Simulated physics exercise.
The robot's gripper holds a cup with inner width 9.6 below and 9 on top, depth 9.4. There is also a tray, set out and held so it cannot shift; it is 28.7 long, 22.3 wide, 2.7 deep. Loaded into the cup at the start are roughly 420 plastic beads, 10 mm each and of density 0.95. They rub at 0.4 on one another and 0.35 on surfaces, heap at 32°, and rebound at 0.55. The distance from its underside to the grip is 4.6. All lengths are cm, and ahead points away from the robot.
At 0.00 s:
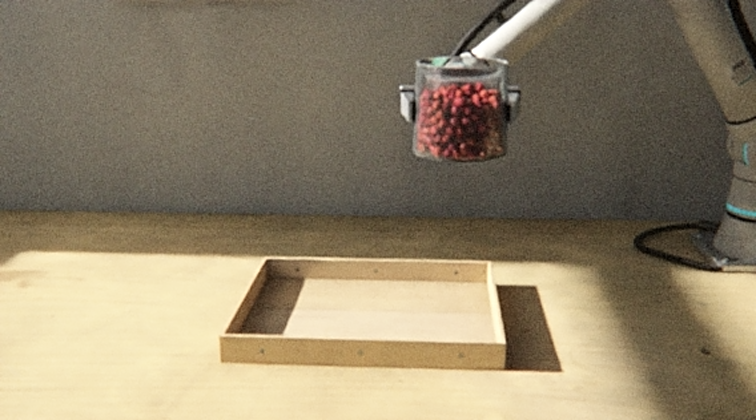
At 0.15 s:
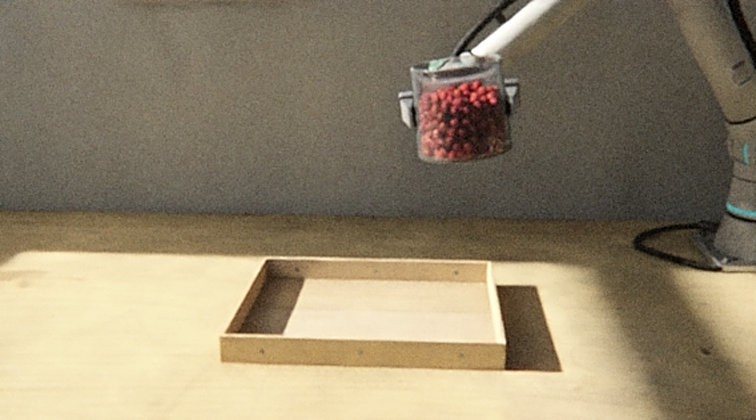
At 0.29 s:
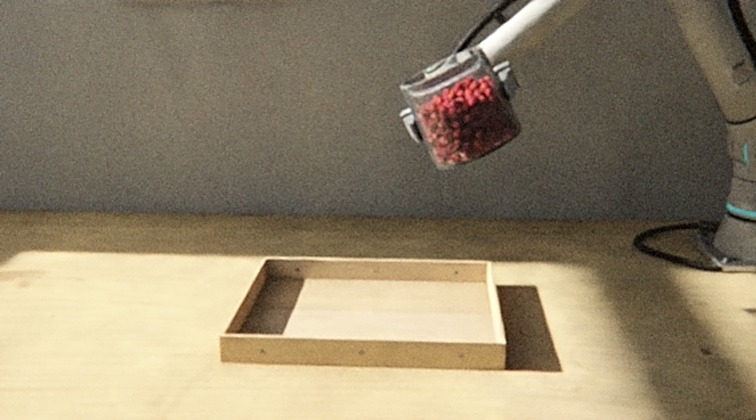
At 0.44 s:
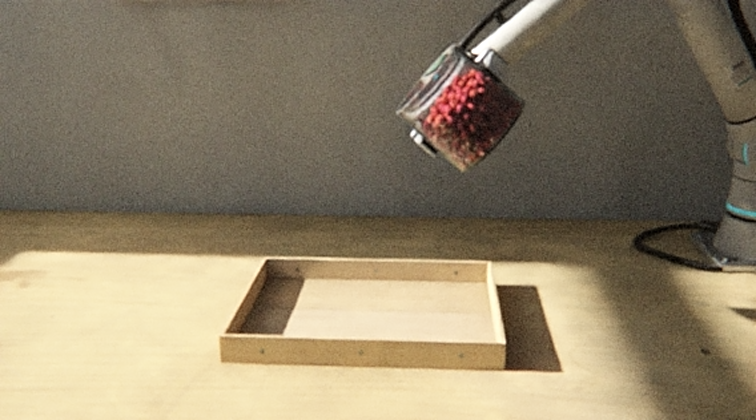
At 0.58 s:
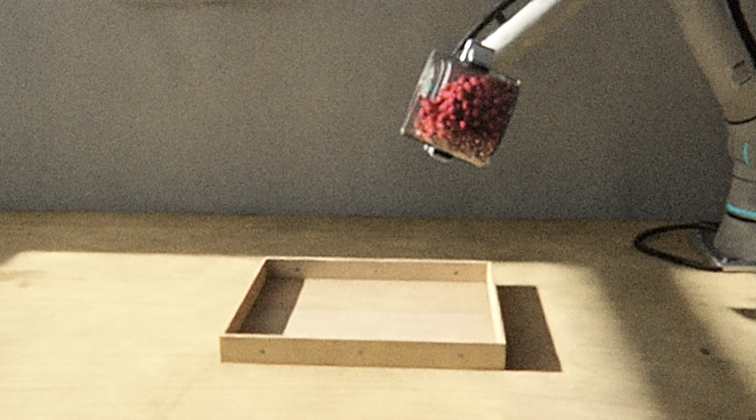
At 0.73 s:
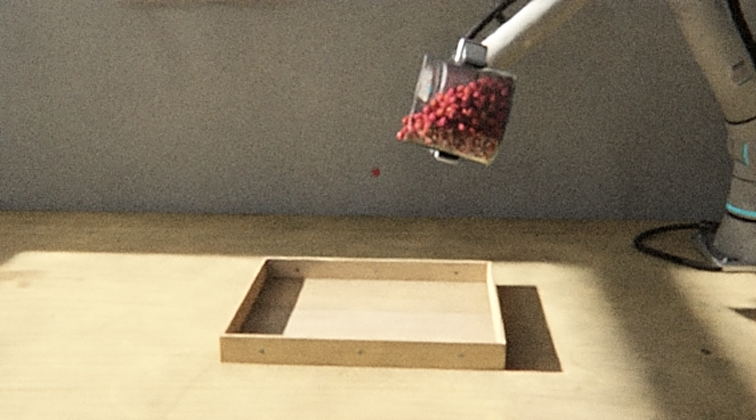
We see a robot arm holding a clear cup of small red beads above an empty wooden tray on a table; the gripper gradually tilts the cup far onto its side, and a single bead drops from its mouth.
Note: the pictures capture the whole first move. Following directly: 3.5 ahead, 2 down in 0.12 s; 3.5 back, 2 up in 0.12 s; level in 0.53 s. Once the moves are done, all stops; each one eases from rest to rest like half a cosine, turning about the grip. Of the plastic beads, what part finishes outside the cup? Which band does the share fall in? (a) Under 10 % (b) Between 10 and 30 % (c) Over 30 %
Between 10 and 30 % (b).
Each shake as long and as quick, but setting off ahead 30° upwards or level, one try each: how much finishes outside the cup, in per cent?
Roughly 45 per cent, then 35 per cent.
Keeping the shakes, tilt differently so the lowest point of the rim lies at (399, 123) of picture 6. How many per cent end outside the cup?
The share is about 5 percent.
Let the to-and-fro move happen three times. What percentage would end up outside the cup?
In that case, some 35 per cent.
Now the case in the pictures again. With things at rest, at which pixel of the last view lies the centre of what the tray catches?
I'd put it at roughly (327, 316).
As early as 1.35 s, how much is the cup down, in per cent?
20 %.
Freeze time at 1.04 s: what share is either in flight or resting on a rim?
Around 13 percent of the load.
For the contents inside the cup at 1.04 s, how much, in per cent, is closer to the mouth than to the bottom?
Around 40 per cent of it.
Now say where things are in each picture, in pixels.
The first frame shows the cup middle at (461, 109), level; upper third of the load around (460, 105), from x 420 to 500, top at y 90; 421 in the cup.
The second frame shows the cup middle at (461, 109), tilted 7° forward; upper third of the load around (464, 105), from x 420 to 505, top at y 90.
The third frame shows the cup middle at (461, 109), tilted 26° forward; upper third of the load around (471, 103), from x 425 to 515, top at y 85.
The fourth frame shows the cup middle at (460, 109), tilted 50° forward; upper third of the load around (478, 99), from x 430 to 515, top at y 75.
The fifth frame shows the cup middle at (460, 109), tilted 69° forward; upper third of the load around (479, 96), from x 420 to 510, top at y 80.
The sixth frame shows the cup middle at (460, 109), tilted 76° forward; upper third of the load around (482, 99), from x 375 to 505, top at y 80; 420 in the cup, 1 in flight or on a rim.
After 1.04 s, tilted 73° forward, highest piece 26 above the table; 356 in the cup, 9 in the tray, 56 in flight or on a rim.
After 1.35 s, tilted 15° forward, highest piece 29 above the table; 342 in the cup, 75 in the tray, 4 in flight or on a rim.
After 1.70 s, level, highest piece 28 above the table; 342 in the cup, 77 in the tray, 2 on the table or floor.
After 2.75 s, level, highest piece 28 above the table; 342 in the cup, 77 in the tray, 2 on the table or floor.
In the end, 342 in the cup, 77 in the tray, 2 on the table or floor. That is 19 % outside the cup.
